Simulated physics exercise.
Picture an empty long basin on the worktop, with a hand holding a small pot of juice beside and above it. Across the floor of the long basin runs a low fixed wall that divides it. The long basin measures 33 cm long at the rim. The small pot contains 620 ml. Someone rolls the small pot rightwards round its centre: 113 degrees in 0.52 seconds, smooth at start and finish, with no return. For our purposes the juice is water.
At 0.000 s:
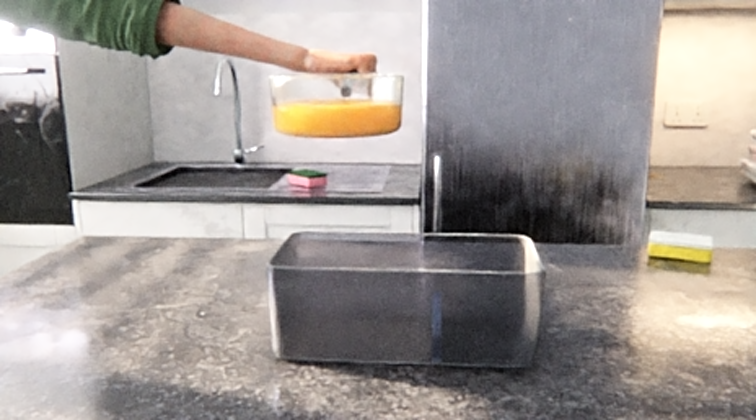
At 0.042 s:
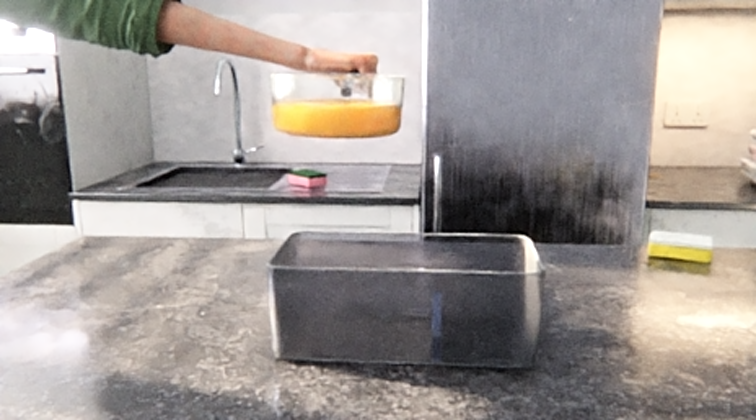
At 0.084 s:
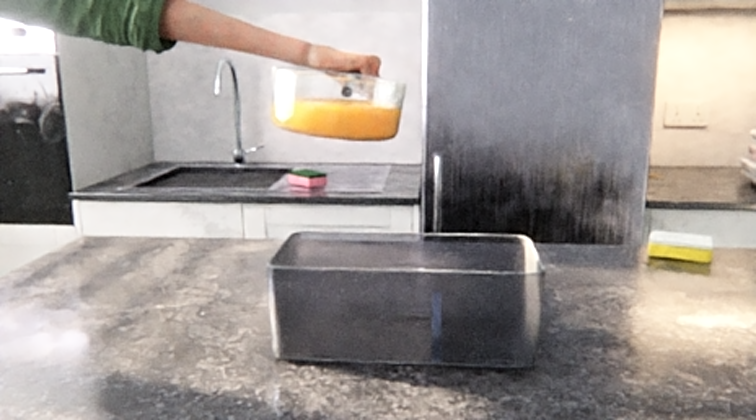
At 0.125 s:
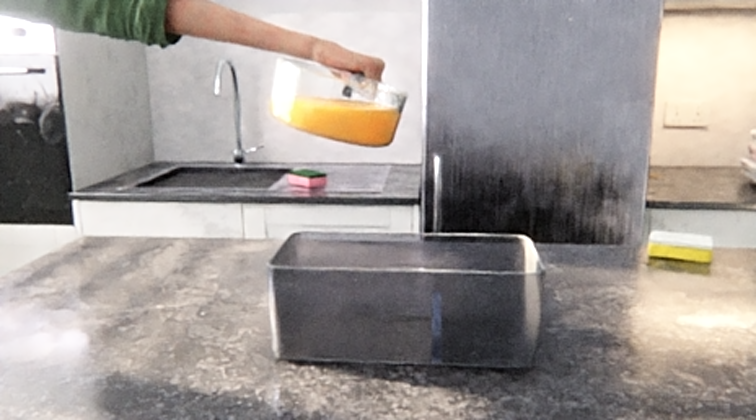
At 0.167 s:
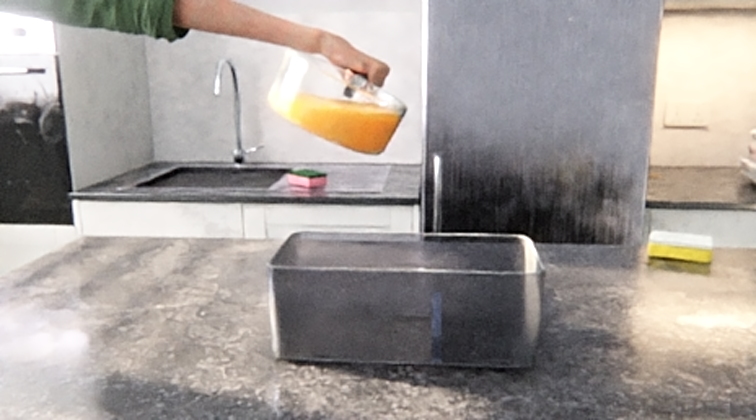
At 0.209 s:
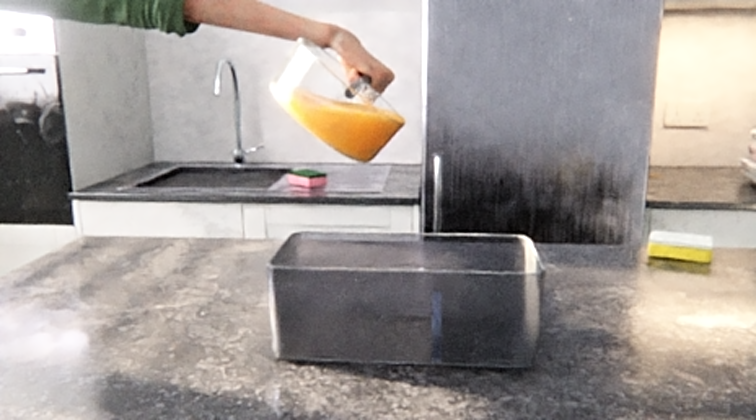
In this clip, a hand at the end of a green-sleeved arm holds a clear pot of orange juice above an empty long basin on a kitchen worktop, then tilts the pot steadily rightwards, its right side dipping lower.
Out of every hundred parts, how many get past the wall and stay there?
About 29 out of 100.
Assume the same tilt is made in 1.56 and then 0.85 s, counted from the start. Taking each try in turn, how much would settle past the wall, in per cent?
I'd say 60 percent on the first go, 45 percent on the next.
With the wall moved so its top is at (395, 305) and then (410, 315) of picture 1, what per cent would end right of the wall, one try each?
70 % and 55 %.
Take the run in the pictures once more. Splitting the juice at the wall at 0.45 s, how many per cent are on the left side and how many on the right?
I'd say some 12 on the left and some 12 on the right.
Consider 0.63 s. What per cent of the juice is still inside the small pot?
Around 1 percent of it.
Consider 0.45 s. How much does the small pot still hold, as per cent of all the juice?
Near 12 in a hundred.
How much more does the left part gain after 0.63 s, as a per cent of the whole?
It comes to about 7 per cent.
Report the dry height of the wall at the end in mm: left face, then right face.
For the left, around 22 mm; for the right, around 24 mm.
After 0.45 s the tilt is 108° and 11 per cent is still to pour, 12 is left of the wall and 11 right of it.
After 0.63 s the tilt is 113° and 1 per cent is still to pour, 58 is left of the wall and 34 right of it.
After 0.82 s the tilt is 113° and 0 per cent is still to pour, 63 is left of the wall and 29 right of it.
After 1.02 s the tilt is 113° and 0 per cent is still to pour, 65 is left of the wall and 29 right of it.
In the end 65 per cent lies left of the wall, 29 right of it and 6 outside.
